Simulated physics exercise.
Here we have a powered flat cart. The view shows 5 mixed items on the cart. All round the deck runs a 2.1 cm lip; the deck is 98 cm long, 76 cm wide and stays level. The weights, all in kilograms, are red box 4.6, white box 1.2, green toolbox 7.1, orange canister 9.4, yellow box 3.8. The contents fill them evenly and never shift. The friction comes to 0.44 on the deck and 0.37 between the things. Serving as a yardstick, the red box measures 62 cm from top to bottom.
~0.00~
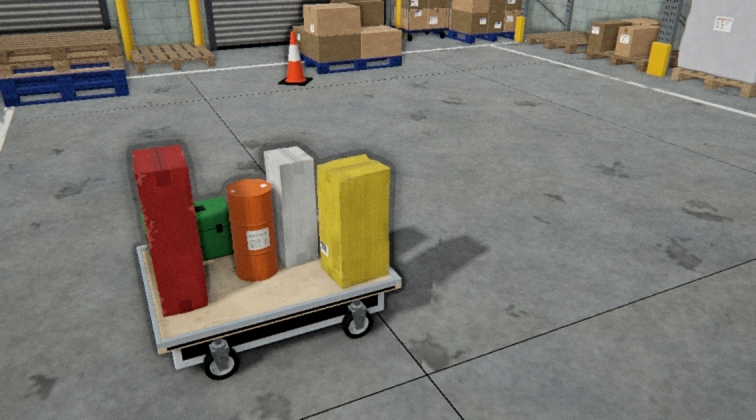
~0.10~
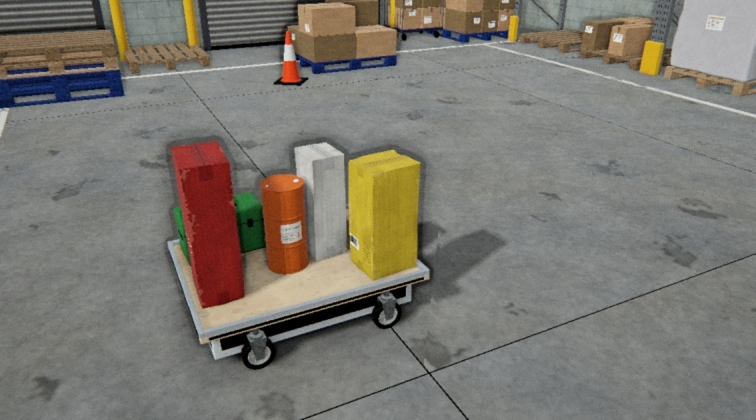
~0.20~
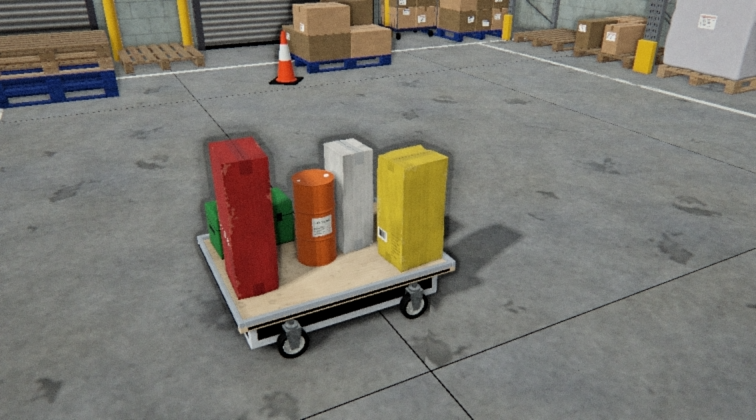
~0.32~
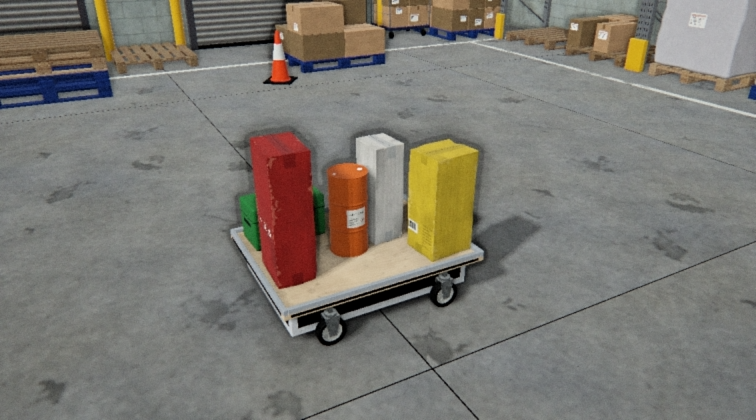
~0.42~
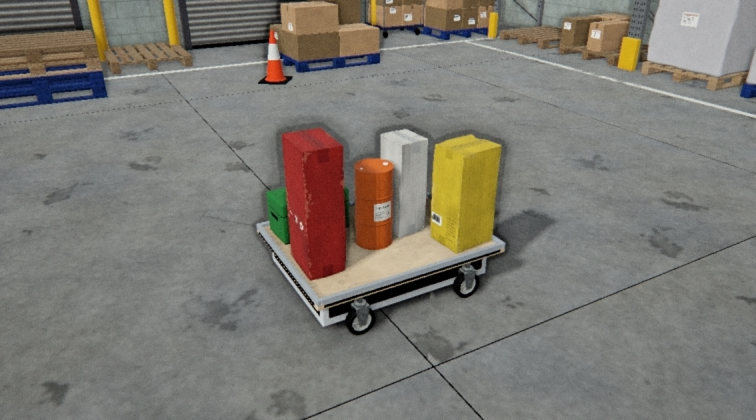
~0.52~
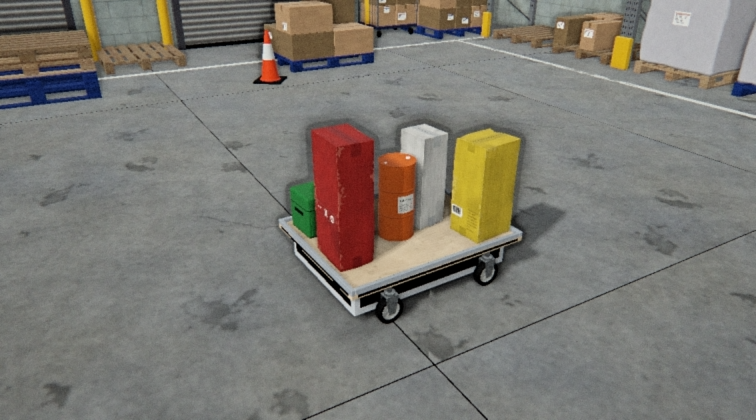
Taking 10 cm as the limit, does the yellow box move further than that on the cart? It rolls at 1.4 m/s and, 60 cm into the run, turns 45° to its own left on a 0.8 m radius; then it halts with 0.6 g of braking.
Yes.
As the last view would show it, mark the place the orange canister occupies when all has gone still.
Around (445, 134).
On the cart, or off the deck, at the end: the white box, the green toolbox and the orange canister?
White box: Goes out of bounds; green toolbox: Stays in bounds; orange canister: Stays in bounds.
After 1.02 s, 143 cm covered, turned 44°; yellow box now off the deck; white box 22° off upright.
After 1.52 s, 169 cm covered, turned 45°, stopped; white box 42° off upright; red box 28° off upright; orange canister moved 6 cm.
In the end (2.4 s), off the deck, white box and yellow box; not toppled but over 10 cm from the start, red box; the other 2 under 10 cm from the start. In the last view, yellow box near (509, 148).
